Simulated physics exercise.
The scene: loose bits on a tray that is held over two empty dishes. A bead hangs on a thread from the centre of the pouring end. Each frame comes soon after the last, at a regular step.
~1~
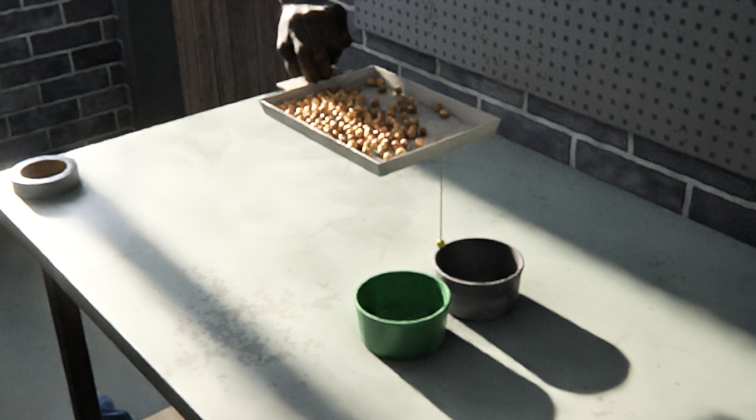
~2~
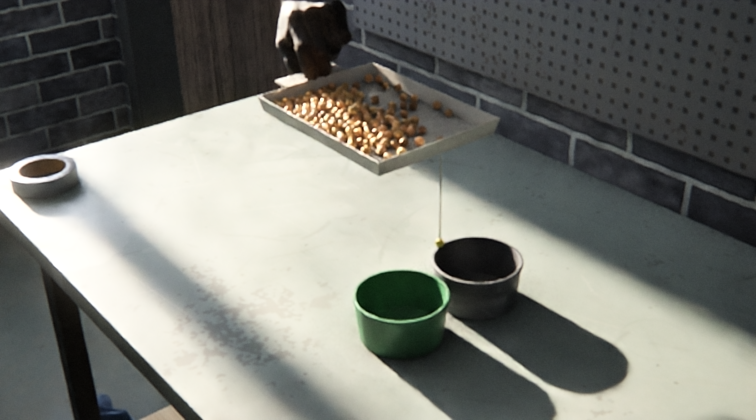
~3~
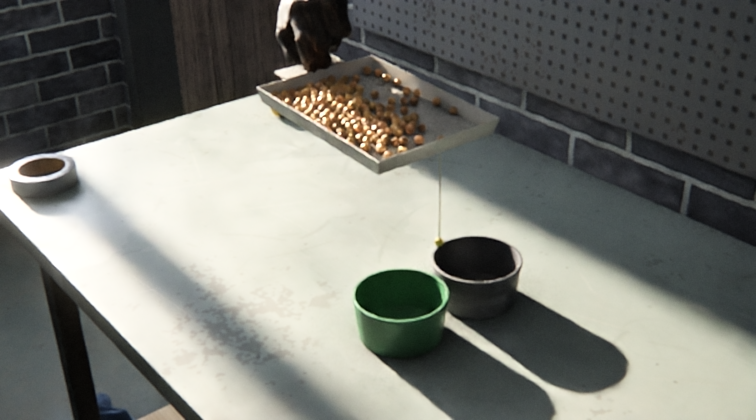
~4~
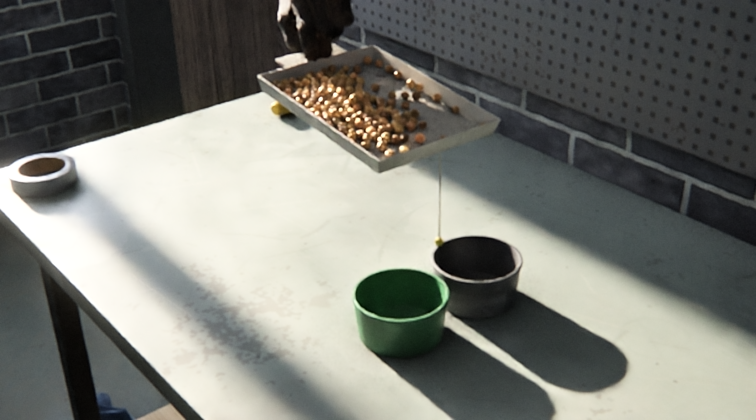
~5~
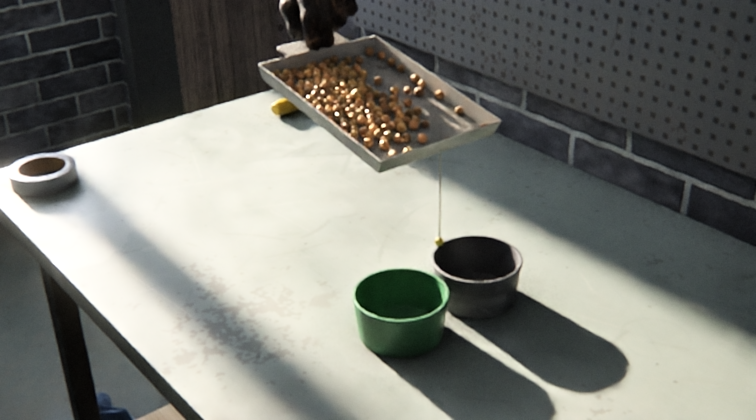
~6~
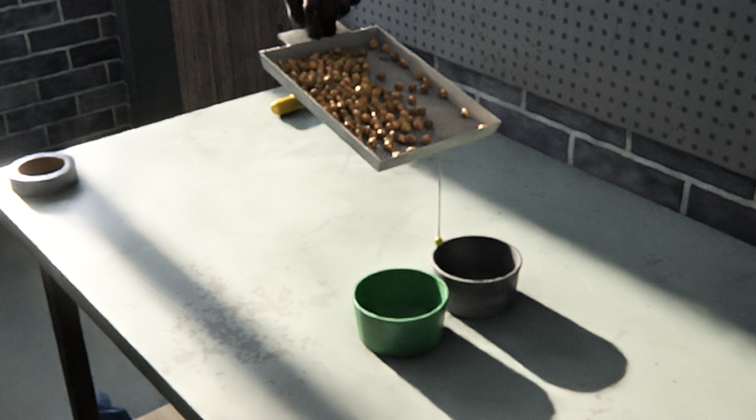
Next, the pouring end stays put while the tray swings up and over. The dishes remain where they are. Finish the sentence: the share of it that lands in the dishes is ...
... above one half.
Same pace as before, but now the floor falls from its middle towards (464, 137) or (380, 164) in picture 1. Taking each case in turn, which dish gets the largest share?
The first try: The right one. The second: The left-hand dish.
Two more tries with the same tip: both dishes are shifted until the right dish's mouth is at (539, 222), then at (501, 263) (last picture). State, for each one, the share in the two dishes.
It works out to 60 percent and then 80 percent.
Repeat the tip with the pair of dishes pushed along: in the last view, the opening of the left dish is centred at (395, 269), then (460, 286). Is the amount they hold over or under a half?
Short of half, then the bulk of it.
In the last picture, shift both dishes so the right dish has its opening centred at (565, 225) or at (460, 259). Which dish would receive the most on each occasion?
In the first position the left of the two, in the second the right of the two.
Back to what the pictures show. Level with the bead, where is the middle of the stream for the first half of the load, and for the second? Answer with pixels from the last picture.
Around (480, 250) first; around (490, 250) second.
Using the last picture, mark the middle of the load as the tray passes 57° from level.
Roughly at (441, 127).
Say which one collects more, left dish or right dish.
Winner, as observed: The right-positioned one.
Soon, tray tipped steeply; most on the tray; a stray few in the left dish; a stray few in the right dish; a stray few outside both; a small part in the air.
A while on, tray tipped right over; a small part on the tray; a small part in the left dish; about half in the right dish; about a quarter outside both; about a quarter in the air.
Towards the end, tray tipped past a quarter turn; a small part in the left dish; about half in the right dish; about a third outside both.
Finally, tray tipped past a quarter turn; a small part in the left dish; about half in the right dish; about a third outside both.
